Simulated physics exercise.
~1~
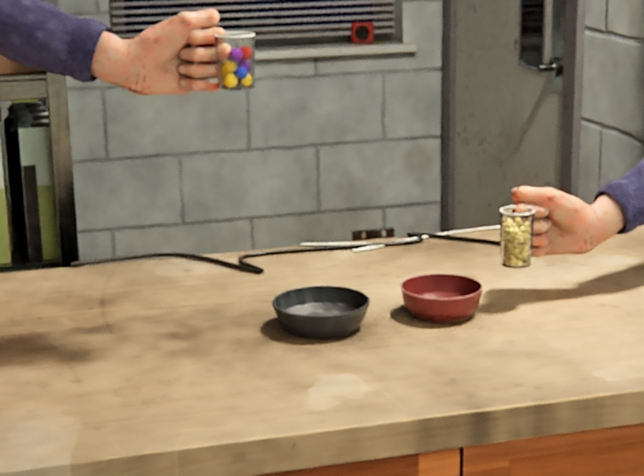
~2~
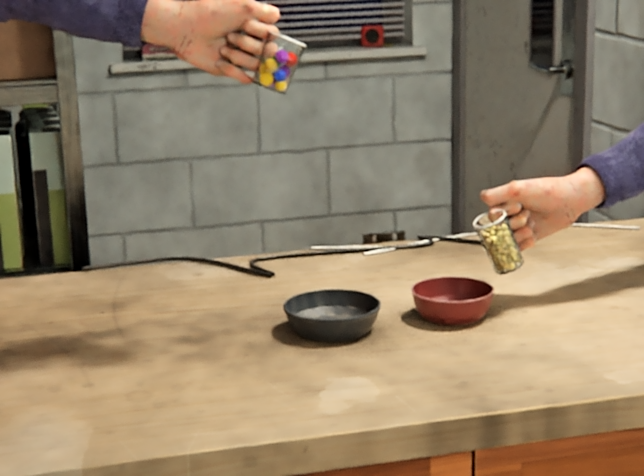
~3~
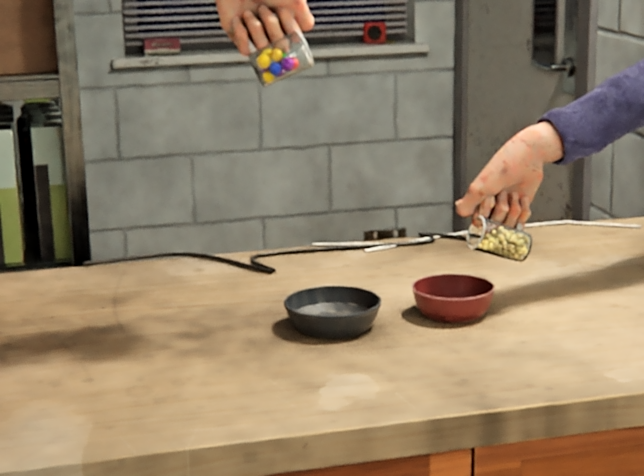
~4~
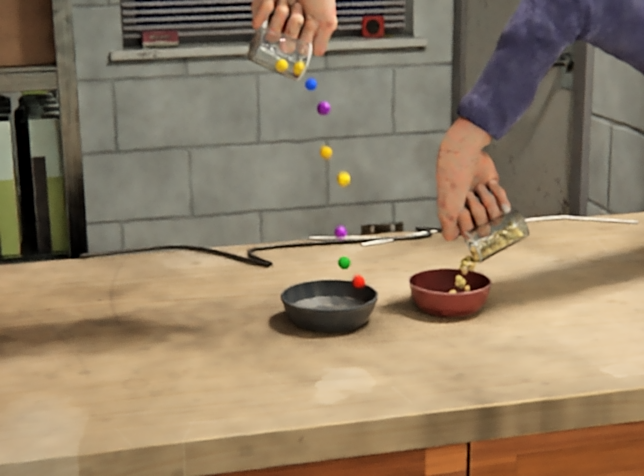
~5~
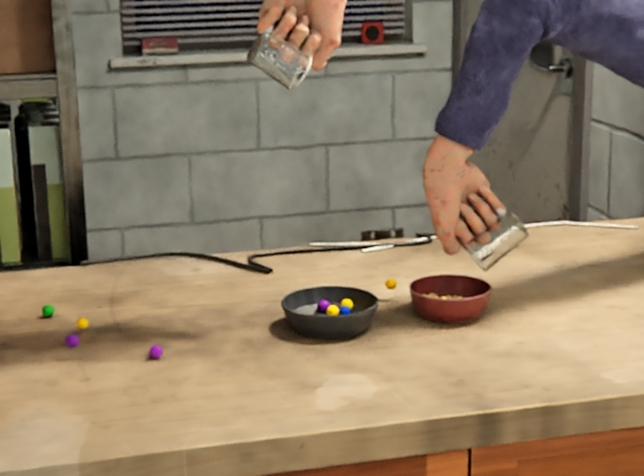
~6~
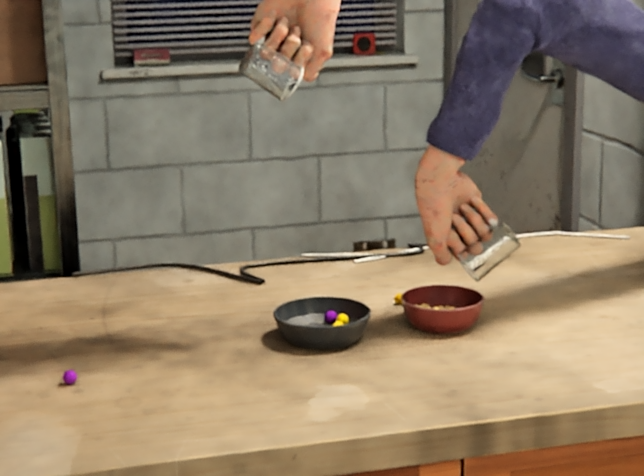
Colorful little balls tumbled from a cup held high over a dark dish, some landing inside while others scattered across the counter, as another hand tipped a lower cup of small yellowish pieces into the red dish on the right, where they all stayed.
